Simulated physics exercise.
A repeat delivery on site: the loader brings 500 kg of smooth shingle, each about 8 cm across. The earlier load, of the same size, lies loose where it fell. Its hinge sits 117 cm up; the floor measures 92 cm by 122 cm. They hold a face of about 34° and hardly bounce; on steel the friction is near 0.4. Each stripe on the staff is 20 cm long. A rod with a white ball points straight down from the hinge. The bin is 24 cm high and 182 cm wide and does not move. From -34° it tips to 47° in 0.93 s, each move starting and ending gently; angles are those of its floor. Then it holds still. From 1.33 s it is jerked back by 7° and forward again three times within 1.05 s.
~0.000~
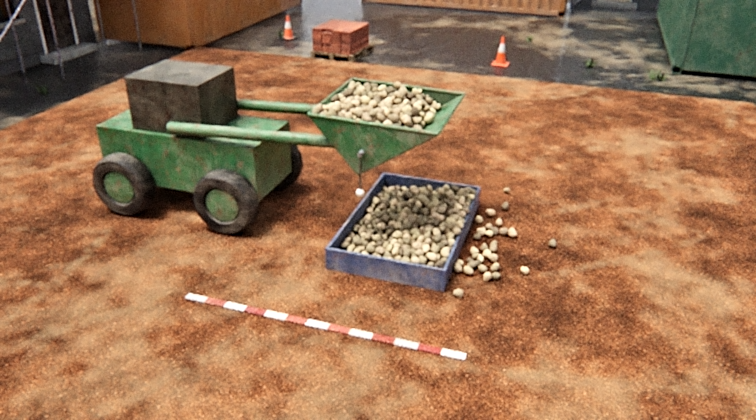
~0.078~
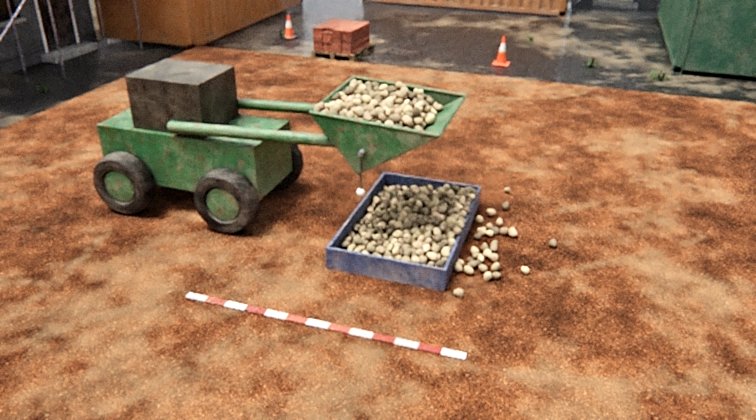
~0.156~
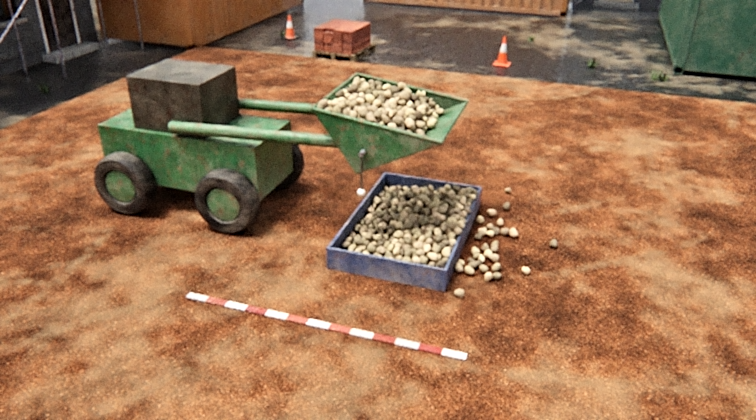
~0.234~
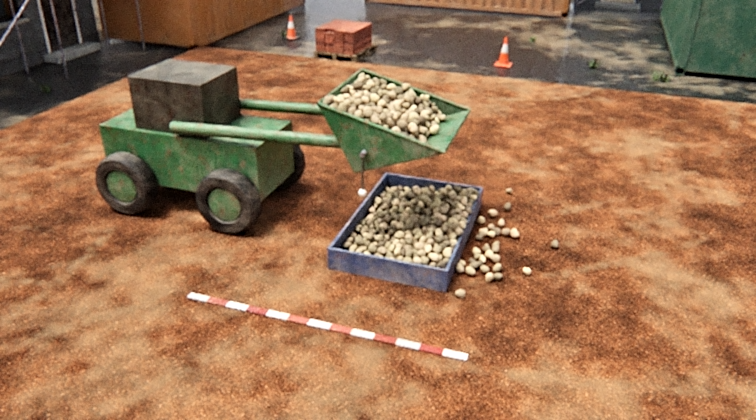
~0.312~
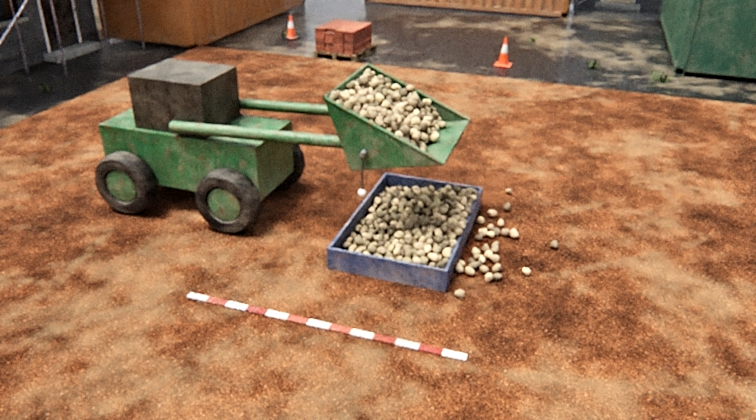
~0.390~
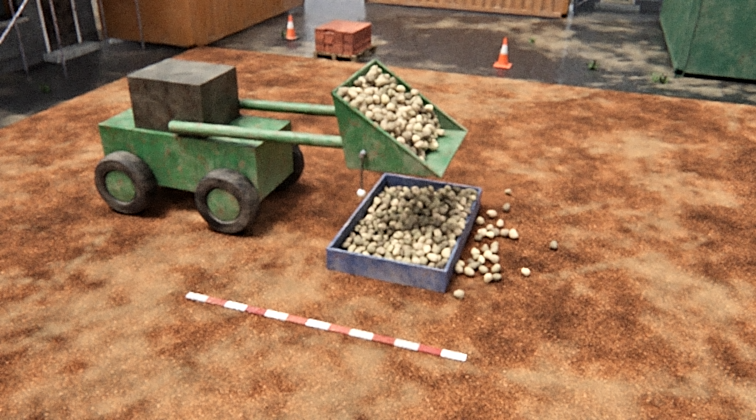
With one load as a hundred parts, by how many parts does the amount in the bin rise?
Some 48 per cent is added.
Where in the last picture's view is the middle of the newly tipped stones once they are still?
Near (456, 233).
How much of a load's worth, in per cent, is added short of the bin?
Some 0 per cent of a load.
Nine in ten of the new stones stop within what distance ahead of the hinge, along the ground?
Roughly 160 cm ahead of it.
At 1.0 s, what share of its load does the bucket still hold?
Roughly 45 per cent is still inside.
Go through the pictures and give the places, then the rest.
Lip at (438, 134), floor tilted -34°, highest stones at (386, 93). The earlier load is highest near (445, 221), 31 cm above ground level, 95 % in the bin, 6 % beside or beyond the bin, in the first picture.
The bucket is at -32°, its lip at (440, 136); the top of the load is at (381, 91); the stones move at 0.2 m/s on average, in the second picture.
The bucket is at -28°, its lip at (442, 143); the top of the load is at (362, 89); the stones move at 0.3 m/s on average, in the third picture.
Lip at (444, 152), floor tilted -21°, highest stones at (360, 84); the stones move at 0.4 m/s on average, in the fourth picture.
The bucket is at -13°, its lip at (444, 164); the top of the load is at (365, 79); the stones move at 0.5 m/s on average, in the fifth picture.
Lip at (441, 177), floor tilted -3°, highest stones at (372, 77); the stones move at 0.6 m/s on average, in the sixth picture.
After 0.7 s the floor is at 35°; in per cent of one load, 99 in the bucket, 96 in the bin, 6 beside or beyond the bin; the foremost stones are at (510, 258).
After 1.0 s the floor is at 47°; in per cent of one load, 45 in the bucket, 147 in the bin, 9 beside or beyond the bin; the foremost stones are at (510, 258).
After 2.8 s the floor is at 47°; in per cent of one load, 0 in the bucket, 143 in the bin, 57 beside or beyond the bin; the foremost stones are at (645, 277).
After 5.6 s the floor is at 47°; in per cent of one load, 0 in the bucket, 143 in the bin, 57 beside or beyond the bin; the foremost stones are at (645, 277). Net gain in the bin, 48.
